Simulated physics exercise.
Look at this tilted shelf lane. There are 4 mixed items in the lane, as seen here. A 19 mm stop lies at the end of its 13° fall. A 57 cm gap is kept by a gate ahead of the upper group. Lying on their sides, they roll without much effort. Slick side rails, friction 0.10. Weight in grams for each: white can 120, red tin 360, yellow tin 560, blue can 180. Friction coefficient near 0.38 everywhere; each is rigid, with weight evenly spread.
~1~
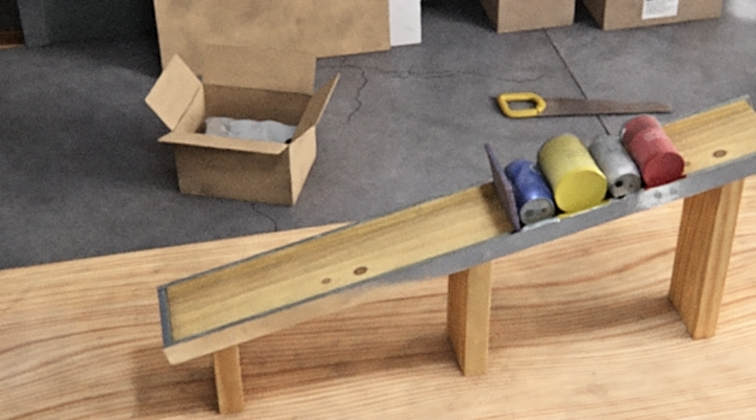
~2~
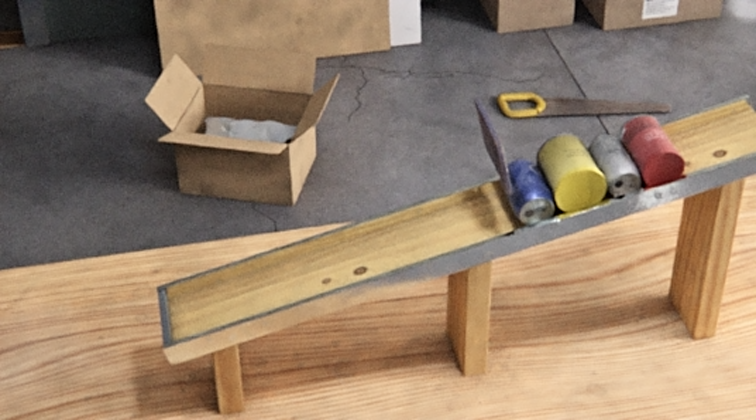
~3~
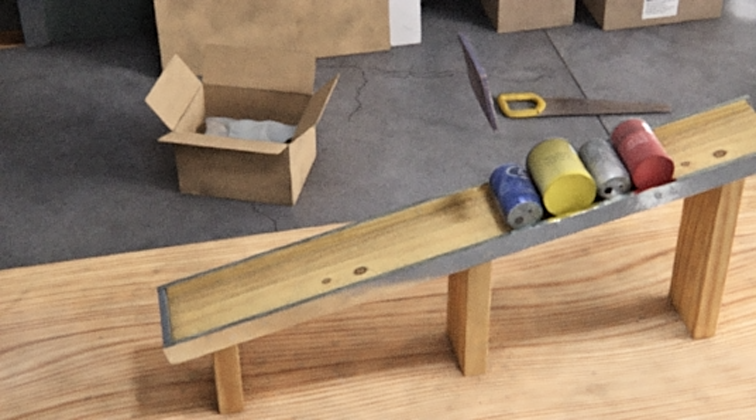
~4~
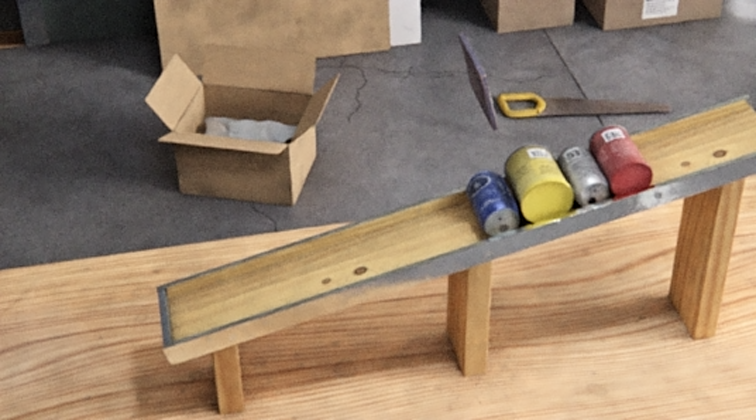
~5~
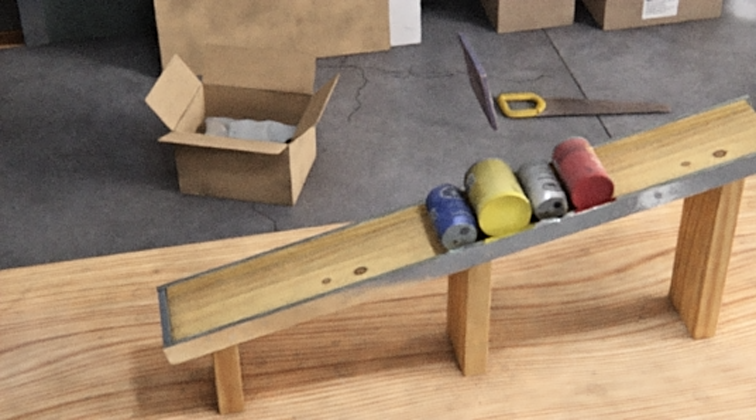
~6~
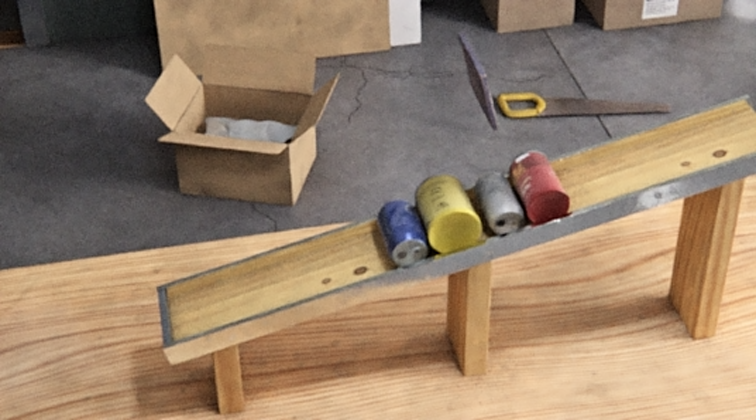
A small gate lifted clear of a sloping wooden ramp, and the blue, yellow, silvery-white and red cans behind it rolled down to the left together, staying in a close row with blue leading.
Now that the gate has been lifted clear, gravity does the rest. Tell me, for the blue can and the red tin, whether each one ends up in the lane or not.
In the end, the blue can does not stay, the red tin stays put.
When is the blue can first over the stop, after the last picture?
I'd say around the 0.4 s mark.
Then, 0.20 s later than the last frame, leader 18 cm from the stop; red tin near (439, 219); blue can near (295, 268).
Then, 0.40 s later than the last frame, red tin near (307, 262); blue can near (161, 297).
Then, 0.70 s later than the last frame, yellow tin and blue can now over the stop; red tin near (219, 289).
When it is over, over the stop, yellow tin and blue can; the other 2 in the lane. In the last view, red tin near (218, 290).
